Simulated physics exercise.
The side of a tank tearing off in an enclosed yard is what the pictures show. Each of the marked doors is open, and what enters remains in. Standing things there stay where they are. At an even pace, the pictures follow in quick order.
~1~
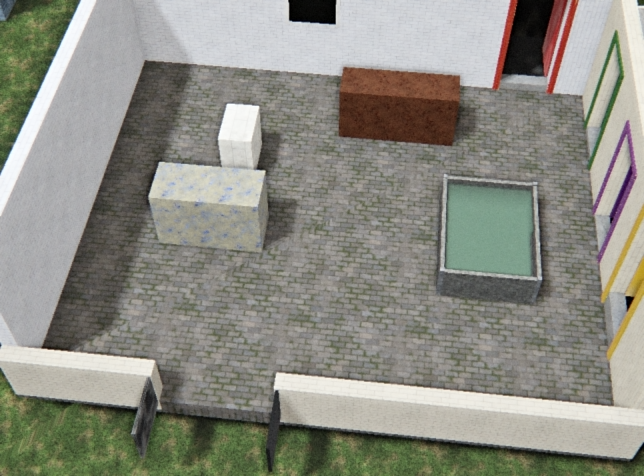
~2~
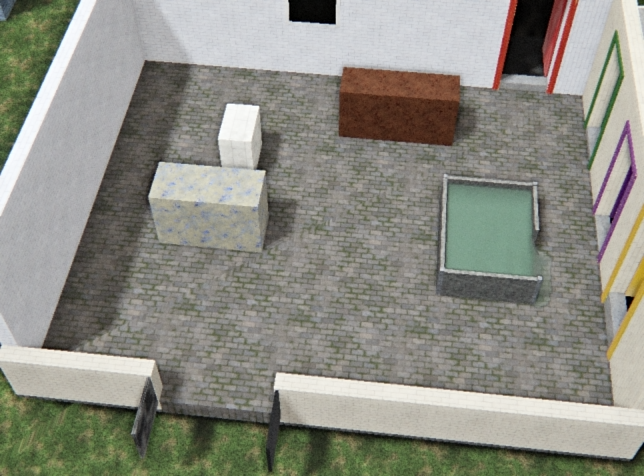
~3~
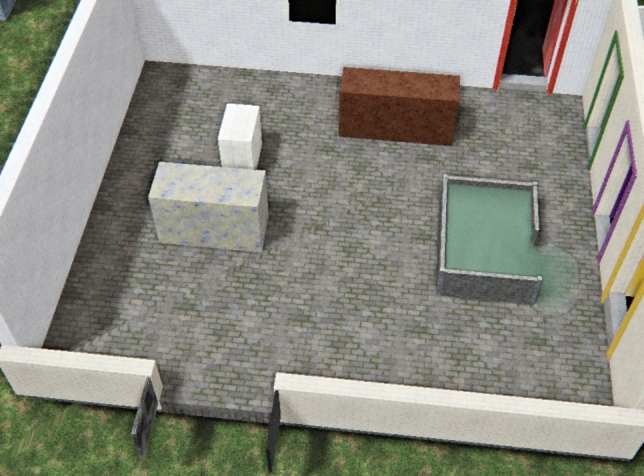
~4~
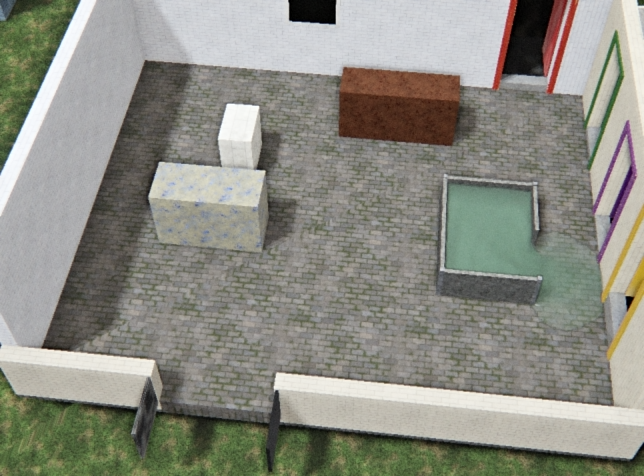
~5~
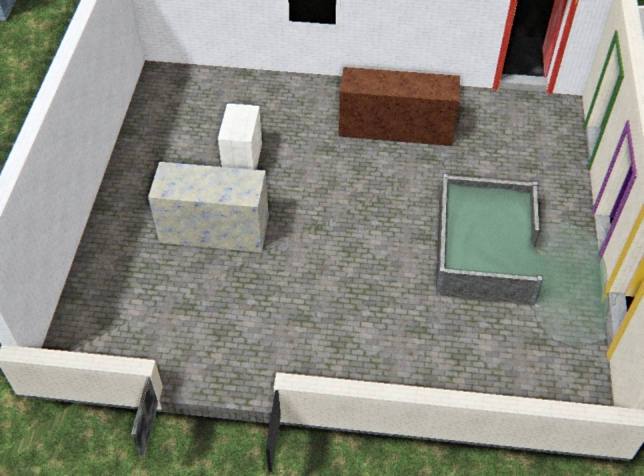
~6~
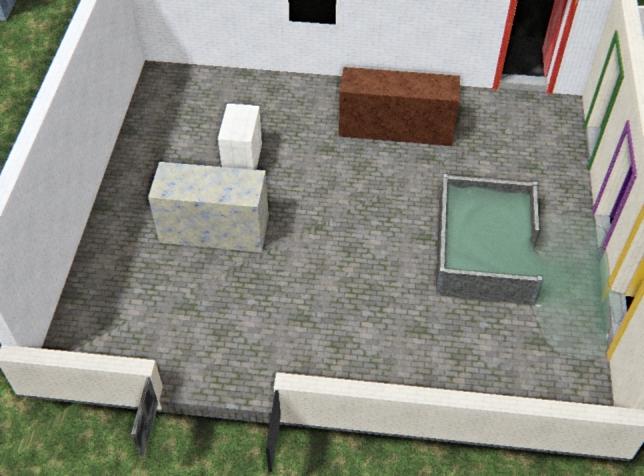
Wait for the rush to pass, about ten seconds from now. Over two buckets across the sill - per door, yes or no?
Red door no, yellow door no, purple door yes, green door no.
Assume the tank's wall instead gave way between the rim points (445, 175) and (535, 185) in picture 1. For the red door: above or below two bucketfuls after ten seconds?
At the red door, the flow beats the threshold.
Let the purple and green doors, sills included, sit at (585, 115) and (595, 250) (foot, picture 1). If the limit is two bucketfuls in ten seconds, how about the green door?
The green one overflows.
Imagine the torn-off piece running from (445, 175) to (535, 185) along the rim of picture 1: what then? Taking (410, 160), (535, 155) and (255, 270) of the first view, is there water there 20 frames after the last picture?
Going in your order, I'd say drenched, then drenched, then still bare.
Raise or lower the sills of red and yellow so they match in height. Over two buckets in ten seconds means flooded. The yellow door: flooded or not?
I'd say the yellow door tops the limit this time.
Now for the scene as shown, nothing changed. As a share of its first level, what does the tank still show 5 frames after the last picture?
Estimate: Around 62 %.
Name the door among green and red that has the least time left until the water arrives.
The one in green comes first.
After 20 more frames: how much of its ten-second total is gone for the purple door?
My estimate is close to 70 per cent.
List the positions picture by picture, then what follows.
The first frame shows the open tank at (490, 229) is whole and still.
In the second frame, the front is at a hidden place, out from the gap at (531, 269).
In the third frame, the front is at (571, 262), out from the gap at (531, 270).
In the fourth frame, the front is at (597, 262), out from the gap at (531, 271).
In the fifth frame, water pours out at (531, 271) and has run to (595, 236).
In the sixth frame, water pours out at (531, 270) and has run to (593, 222).
A moment on, water covers 5 % of the floor; the red door not reached, the yellow door under two buckets in, the purple door over two buckets in, the green door not reached.
Next, water covers 15 % of the floor; the red door not reached, the yellow door under two buckets in, the purple door over two buckets in, the green door wet at the sill, nothing in.
Then, water covers 25 % of the floor; the red door wet at the sill, nothing in, the yellow door under two buckets in, the purple door far over two buckets in, the green door wet at the sill, nothing in.
Later, water covers 50 % of the floor; the red door wet at the sill, nothing in, the yellow door under two buckets in, the purple door far over two buckets in, the green door wet at the sill, nothing in.
In the end, water covers 70 % of the floor; the red door wet at the sill, nothing in, the yellow door under two buckets in, the purple door far over two buckets in, the green door wet at the sill, nothing in.
